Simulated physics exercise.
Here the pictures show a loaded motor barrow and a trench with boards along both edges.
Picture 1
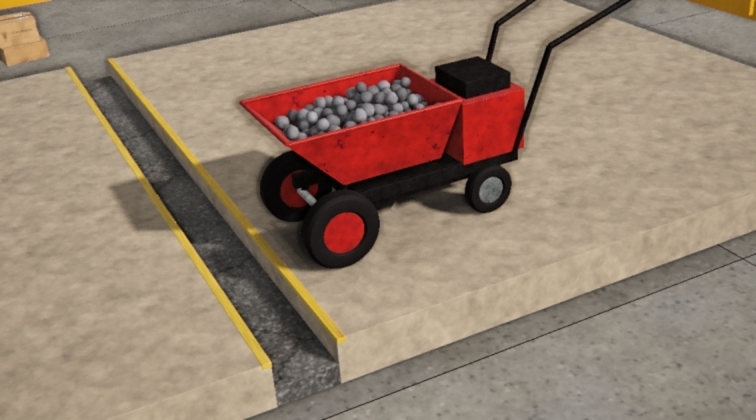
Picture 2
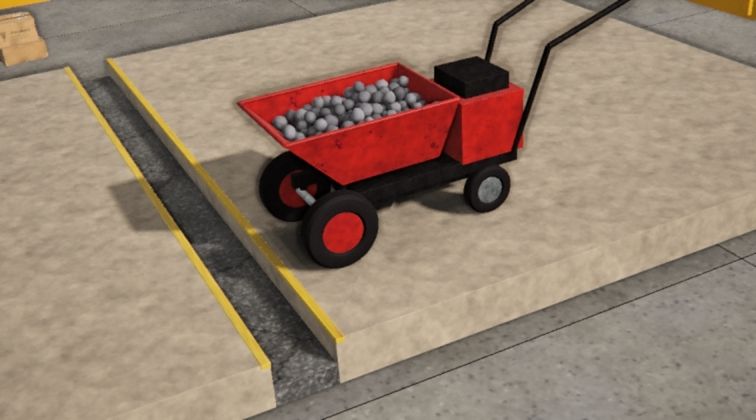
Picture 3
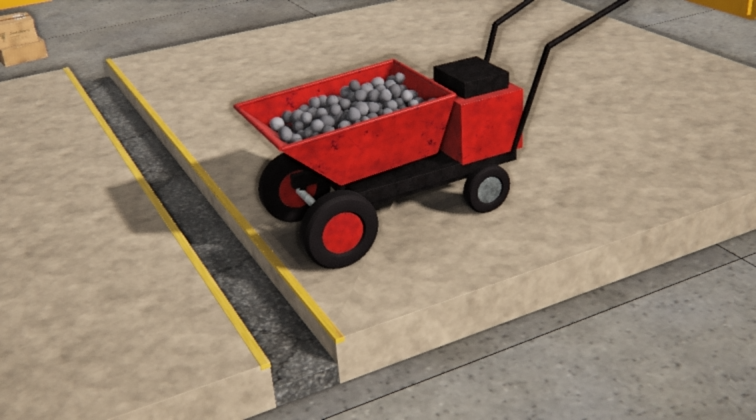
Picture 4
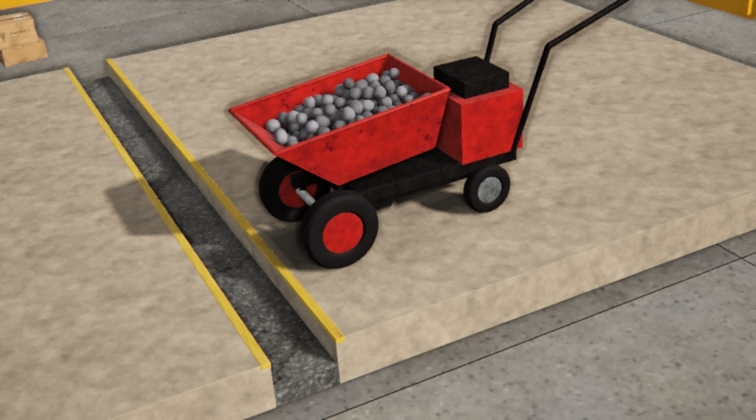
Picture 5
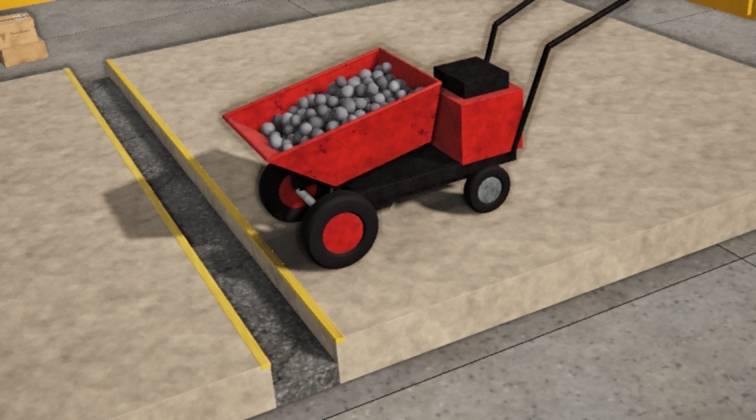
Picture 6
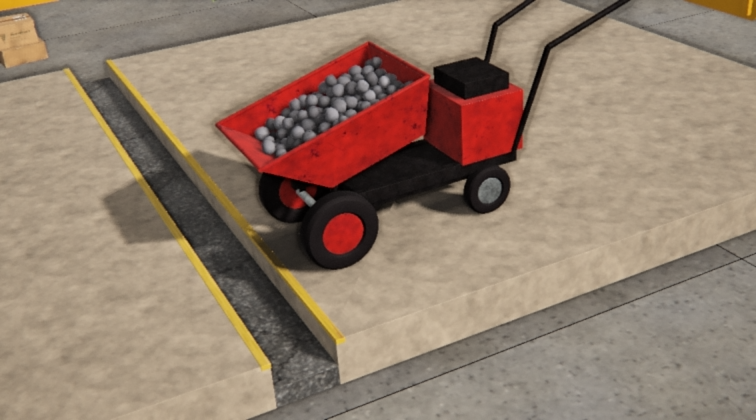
Red motor barrow loaded with round grey cobbles standing beside a yellow-edged trench, its skip gradually tilting forward to the left.
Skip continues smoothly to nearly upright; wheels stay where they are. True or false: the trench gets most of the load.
False.
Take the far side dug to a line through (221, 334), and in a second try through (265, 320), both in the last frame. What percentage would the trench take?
Estimated share: Try 1 approx. 30 in a hundred, try 2 approx. 0 in a hundred.
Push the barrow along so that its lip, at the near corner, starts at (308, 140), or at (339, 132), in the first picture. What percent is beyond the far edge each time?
Trial 1 around 50 %, trial 2 around 20 %.
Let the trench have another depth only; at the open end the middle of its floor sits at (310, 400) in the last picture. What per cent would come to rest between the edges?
The share comes out near 10 percent.
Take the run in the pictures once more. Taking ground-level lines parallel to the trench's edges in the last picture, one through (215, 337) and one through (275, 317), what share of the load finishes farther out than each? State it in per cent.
Roughly 60 per cent, then roughly 80 per cent.
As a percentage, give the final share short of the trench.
About 0 %.
Soon after the last picture, skip tipped steeply; all in the skip.
A little later, skip tipped right over; about two thirds in the skip; a stray few in or heaped over the trench; about a quarter beyond it; a stray few falling.
Later still, skip tipped right over; about a quarter in the skip; a stray few in or heaped over the trench; most beyond it.
By the end, skip tipped right over; about a quarter in the skip; a small part in or heaped over the trench; most beyond it.
